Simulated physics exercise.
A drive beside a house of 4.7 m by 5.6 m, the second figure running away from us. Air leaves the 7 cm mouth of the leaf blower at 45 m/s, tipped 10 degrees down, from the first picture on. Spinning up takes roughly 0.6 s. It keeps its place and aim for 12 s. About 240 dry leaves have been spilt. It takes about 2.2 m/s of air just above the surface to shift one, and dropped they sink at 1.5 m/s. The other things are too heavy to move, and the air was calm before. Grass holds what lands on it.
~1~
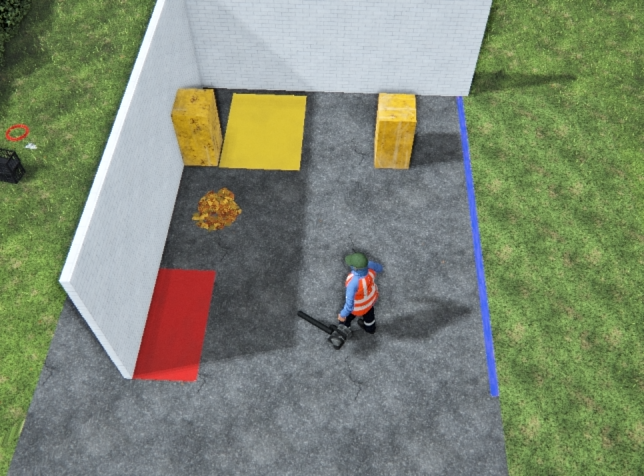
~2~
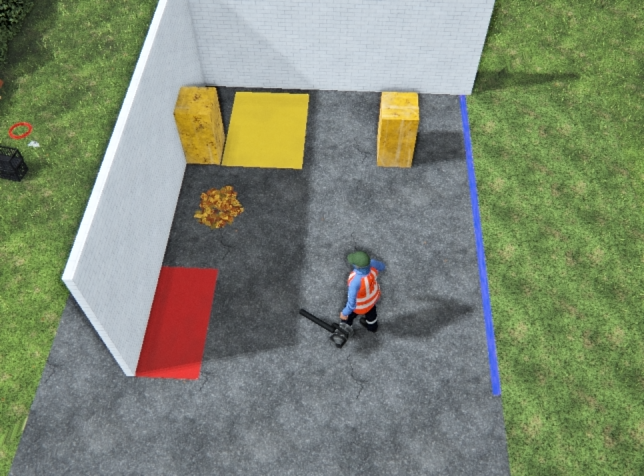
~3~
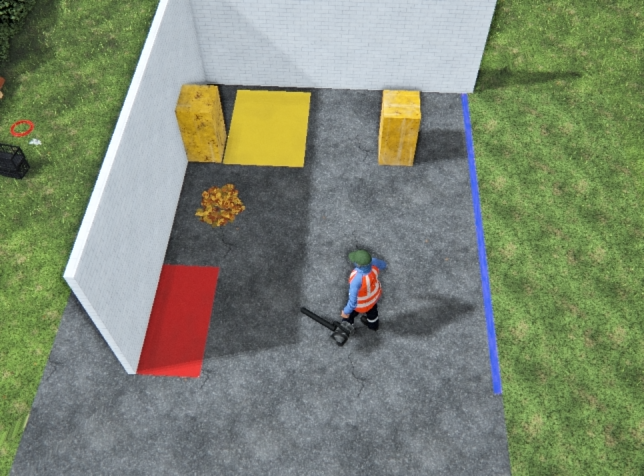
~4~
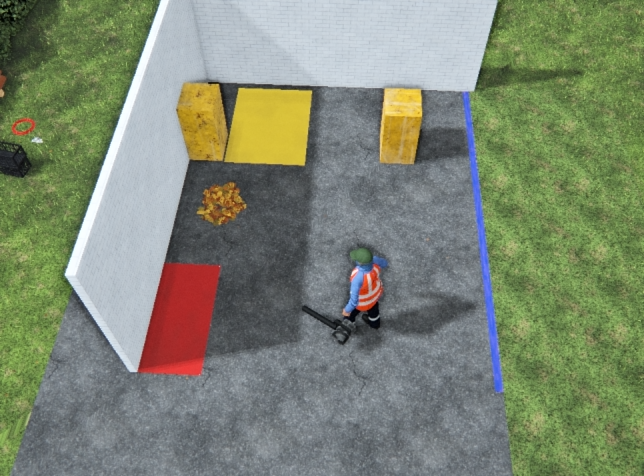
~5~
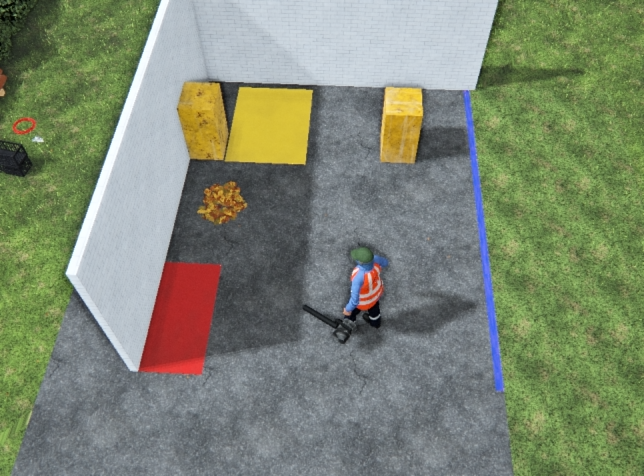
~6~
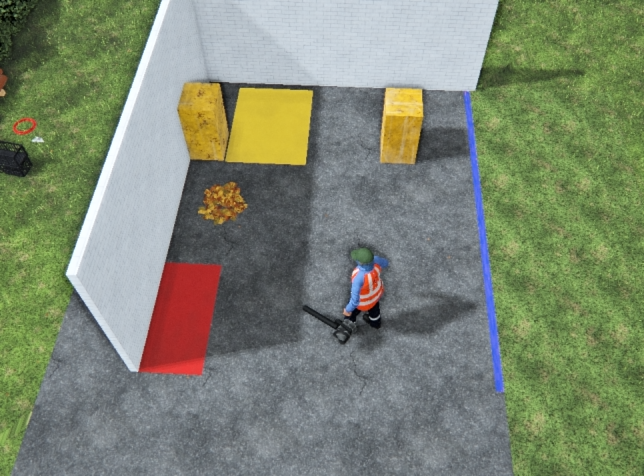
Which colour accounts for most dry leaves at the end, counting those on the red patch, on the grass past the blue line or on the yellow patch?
It is yellow that takes the most.
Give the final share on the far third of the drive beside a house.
Some 40 per cent.
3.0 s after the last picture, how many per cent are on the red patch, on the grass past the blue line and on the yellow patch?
Roughly 0 % red, 0 % blue, 20 % yellow.
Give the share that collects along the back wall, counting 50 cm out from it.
About 0 %.
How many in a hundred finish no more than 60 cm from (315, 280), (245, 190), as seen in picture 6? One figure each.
In turn about 0 %, 20 %.
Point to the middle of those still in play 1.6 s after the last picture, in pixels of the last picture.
Around (217, 166).
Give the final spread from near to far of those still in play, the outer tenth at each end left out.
About 0.4 m.
Then, 1.6 s after the last picture the count stands so, 0 % are on the red patch, 5 % on the yellow patch and 0 % on the grass past the blue line; the middle of those still in play is near (217, 166).
Then, 3.0 s after the last picture the count stands so, 0 % are on the red patch, 19 % on the yellow patch and 0 % on the grass past the blue line; the middle of those still in play is near (218, 160).
Then, 5.8 s after the last picture the count stands so, 0 % are on the red patch, 35 % on the yellow patch and 0 % on the grass past the blue line; the middle of those still in play is near (227, 160).
Then, 11.1 s after the last picture, at the end, 0 % are on the red patch, 50 % on the yellow patch and 0 % on the grass past the blue line; the middle of those still in play is near (231, 161).
